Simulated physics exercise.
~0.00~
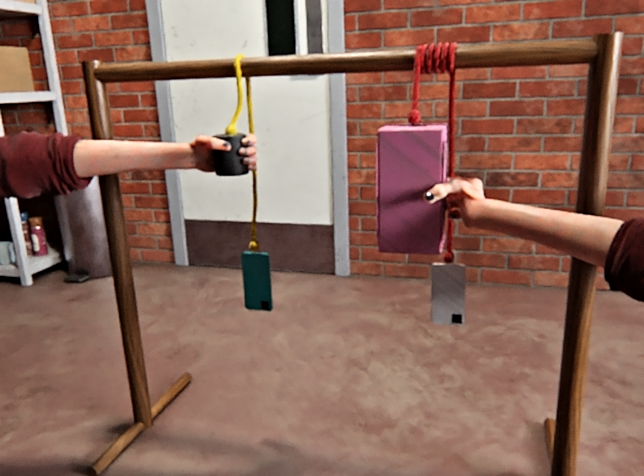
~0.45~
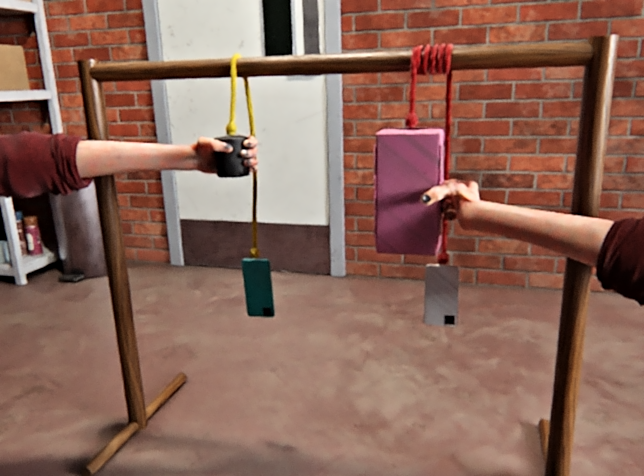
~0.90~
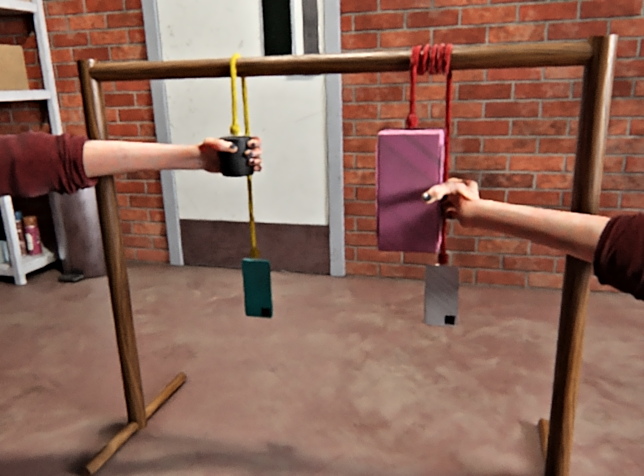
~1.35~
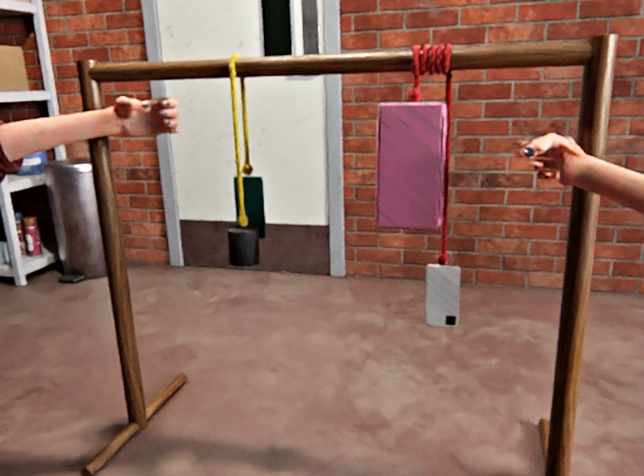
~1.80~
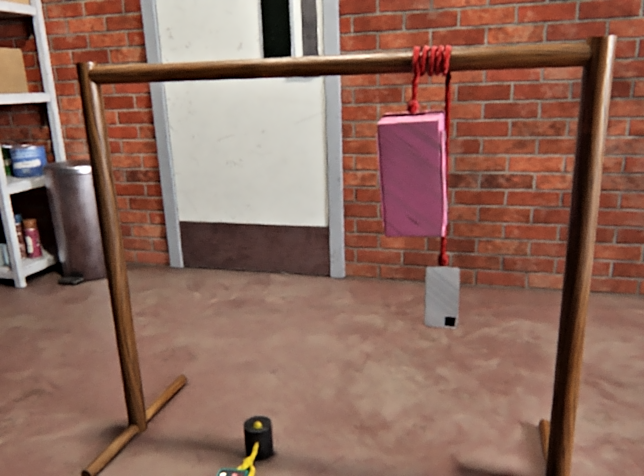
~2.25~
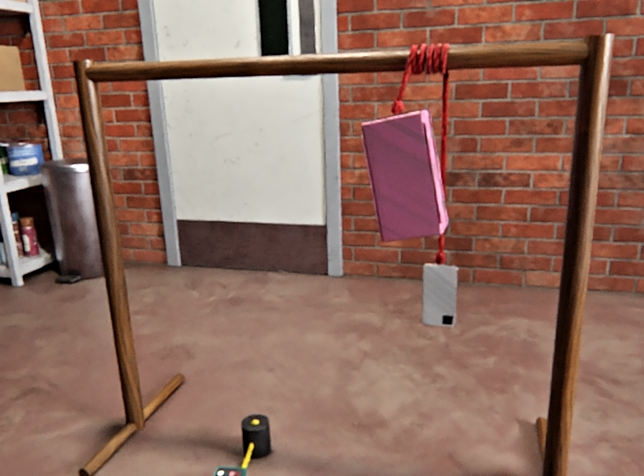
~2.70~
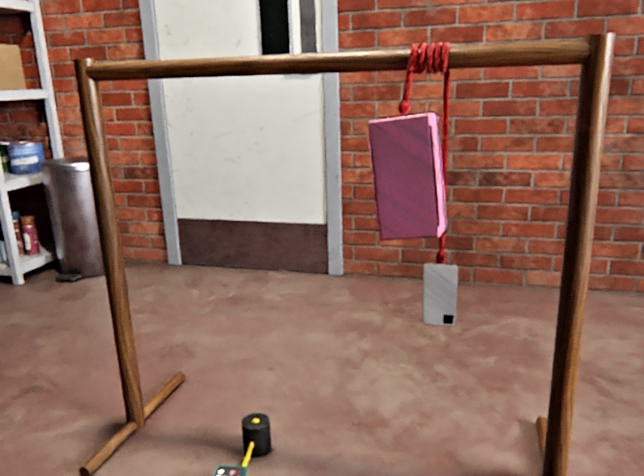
A small black cylinder on a yellow rope dropped to the floor with its green phone after two hands let go, while the pink case, its red rope wrapped several times around the wooden rail, swayed slightly and stayed hanging above a pale phone.
